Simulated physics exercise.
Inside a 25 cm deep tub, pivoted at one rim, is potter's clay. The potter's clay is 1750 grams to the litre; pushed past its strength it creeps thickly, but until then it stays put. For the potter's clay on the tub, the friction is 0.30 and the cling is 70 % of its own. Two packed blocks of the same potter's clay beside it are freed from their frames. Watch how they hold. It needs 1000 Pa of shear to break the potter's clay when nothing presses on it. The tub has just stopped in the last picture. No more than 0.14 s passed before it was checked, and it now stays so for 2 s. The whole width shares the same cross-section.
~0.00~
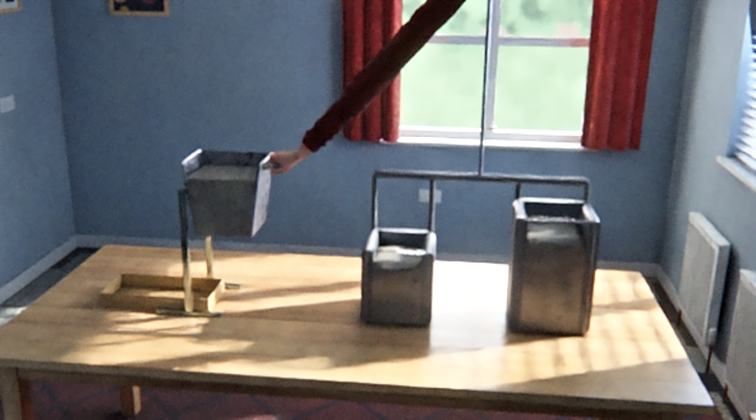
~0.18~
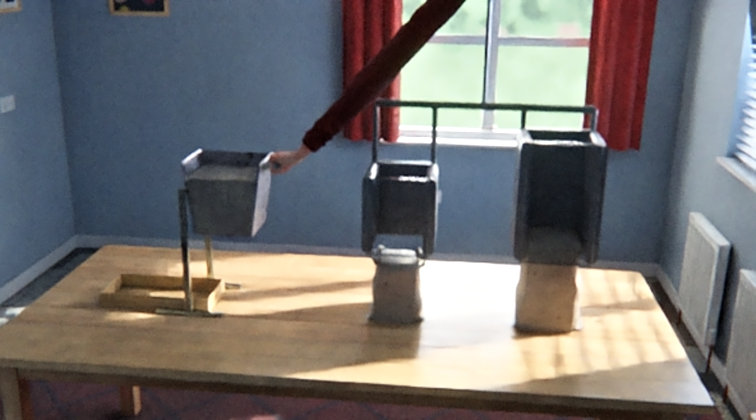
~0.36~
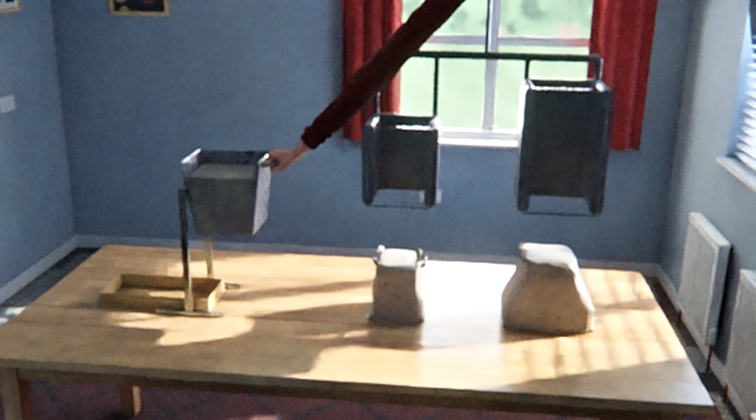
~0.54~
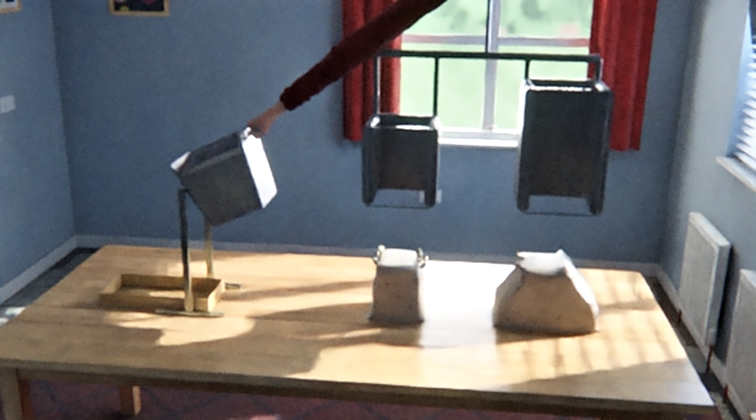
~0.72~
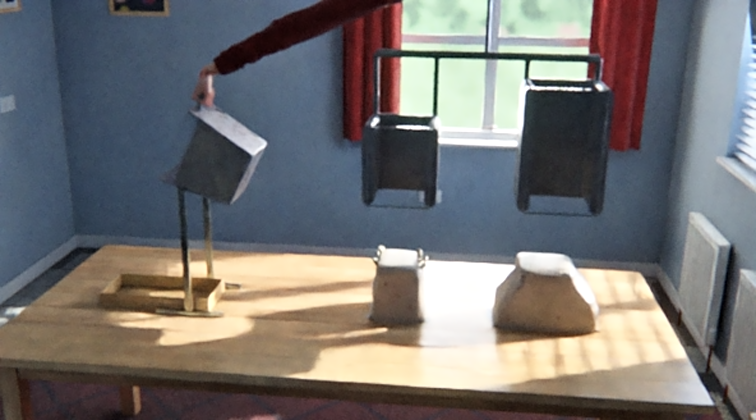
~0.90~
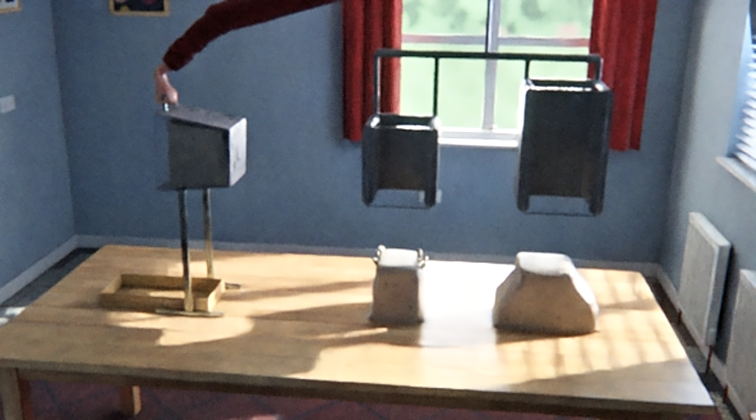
A red-sleeved arm reaches over a pale wooden table in a blue-walled room with red curtains, seen from a fixed, slightly raised view. A grey tub of clay sits on a stand at left above a shallow wooden tray, with two open grey casings at right. The casings lift off two clay blocks, the larger slumping wider, then the hand swings the tub over leftward.
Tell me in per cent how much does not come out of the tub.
Something like 100 per cent stays in.
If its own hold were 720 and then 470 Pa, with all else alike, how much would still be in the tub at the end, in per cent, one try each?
First try roughly 65 per cent, second try roughly 55 per cent.
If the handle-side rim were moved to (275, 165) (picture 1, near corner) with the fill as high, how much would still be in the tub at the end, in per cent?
Around 40 percent would still be in the tub at the end.
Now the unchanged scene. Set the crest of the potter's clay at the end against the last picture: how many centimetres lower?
3 cm or so.
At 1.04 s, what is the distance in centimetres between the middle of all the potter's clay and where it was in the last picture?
It has gone close to 1 cm.
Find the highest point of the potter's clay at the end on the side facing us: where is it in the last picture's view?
The highest point is near (209, 132) in the last picture.
By 1.04 s, the tub is at 87 degrees and holds 100 %.
By 1.21 s, the tub is at 87 degrees and holds 100 %.
By 1.38 s, the tub is at 87 degrees and holds 100 %.
By 1.55 s, the tub is at 87 degrees and holds 100 %.
By 2.90 s, at the end, the tub is at 87 degrees and holds 100 %.
